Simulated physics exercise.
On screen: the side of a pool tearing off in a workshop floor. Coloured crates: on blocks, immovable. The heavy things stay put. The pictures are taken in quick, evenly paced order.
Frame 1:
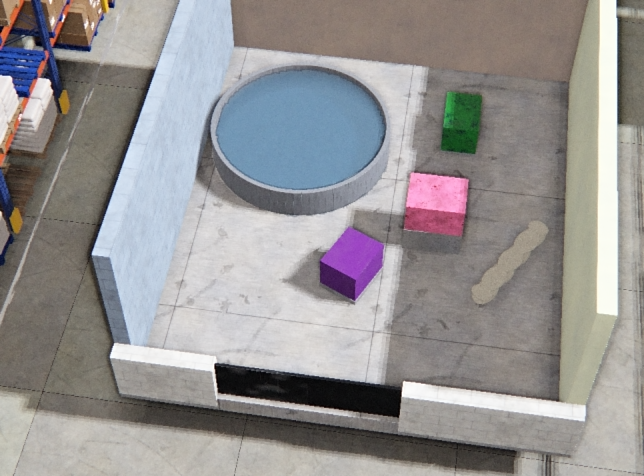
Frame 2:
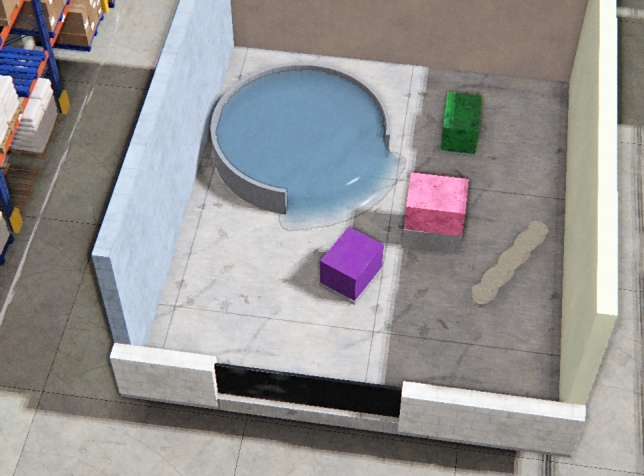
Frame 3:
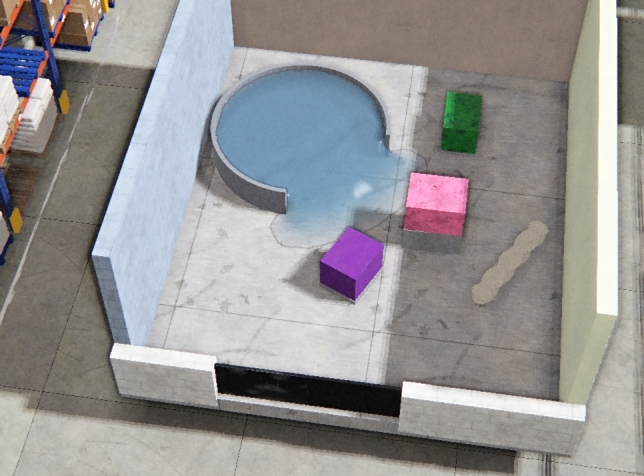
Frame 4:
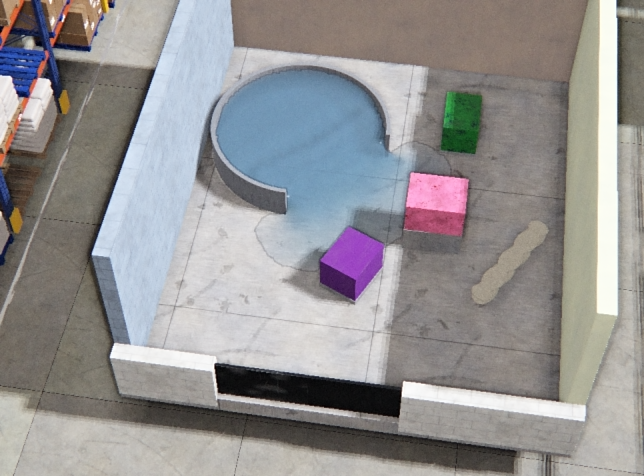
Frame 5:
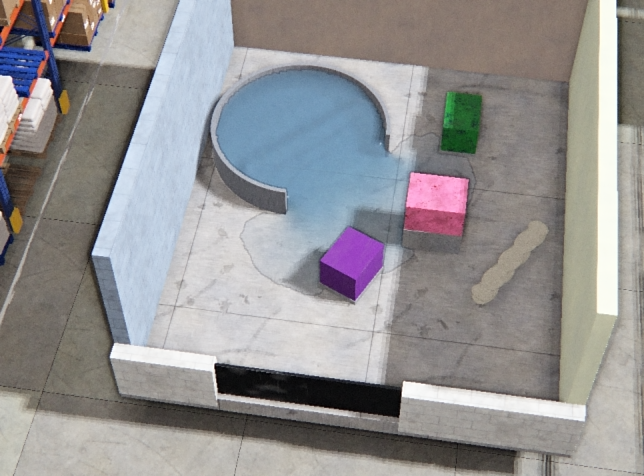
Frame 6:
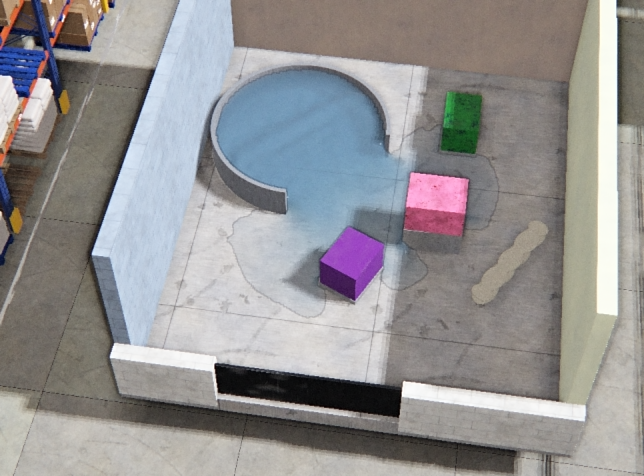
A round pool of blue water sat whole and still on a workshop floor, then its lower right side broke open and water poured out, spreading around the pink and purple crates.
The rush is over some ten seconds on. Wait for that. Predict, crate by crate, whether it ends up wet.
The pink crate ends up dry; the green crate ends up wet; the purple crate ends up wet.
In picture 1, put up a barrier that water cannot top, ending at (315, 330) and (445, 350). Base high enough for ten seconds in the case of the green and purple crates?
Well, the green crate is inundated and the purple crate is inundated then.
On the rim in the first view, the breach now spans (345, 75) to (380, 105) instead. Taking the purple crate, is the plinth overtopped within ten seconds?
Per crate - purple crate: Untouched.
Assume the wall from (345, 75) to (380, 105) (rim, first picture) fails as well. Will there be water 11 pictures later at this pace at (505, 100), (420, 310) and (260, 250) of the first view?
As listed: Flooded, clear, clear.
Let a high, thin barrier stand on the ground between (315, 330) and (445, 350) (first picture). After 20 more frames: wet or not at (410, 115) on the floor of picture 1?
At that place: No water.
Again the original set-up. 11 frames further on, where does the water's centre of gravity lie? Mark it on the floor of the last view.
Centre of mass: Roughly (349, 196).
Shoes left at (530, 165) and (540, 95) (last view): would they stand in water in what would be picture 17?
First spot soaked, second spot bare.
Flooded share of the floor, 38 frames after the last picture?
About 90 per cent.
A moment on, water covers 30 % of the floor; the pink crate water round its plinth, the green crate water round its plinth, the purple crate water round its plinth.
Next, water covers 55 % of the floor; the pink crate water round its plinth, the green crate water round its plinth, the purple crate water round its plinth.
Then, water covers 70 % of the floor; the pink crate water round its plinth, the green crate water round its plinth, the purple crate water round its plinth.
Later, water covers 90 % of the floor; the pink crate water round its plinth, the green crate water round its plinth, the purple crate water round its plinth.
In the end, water covers 100 % of the floor; the pink crate stayed above the water, the green crate was topped, the purple crate was topped.
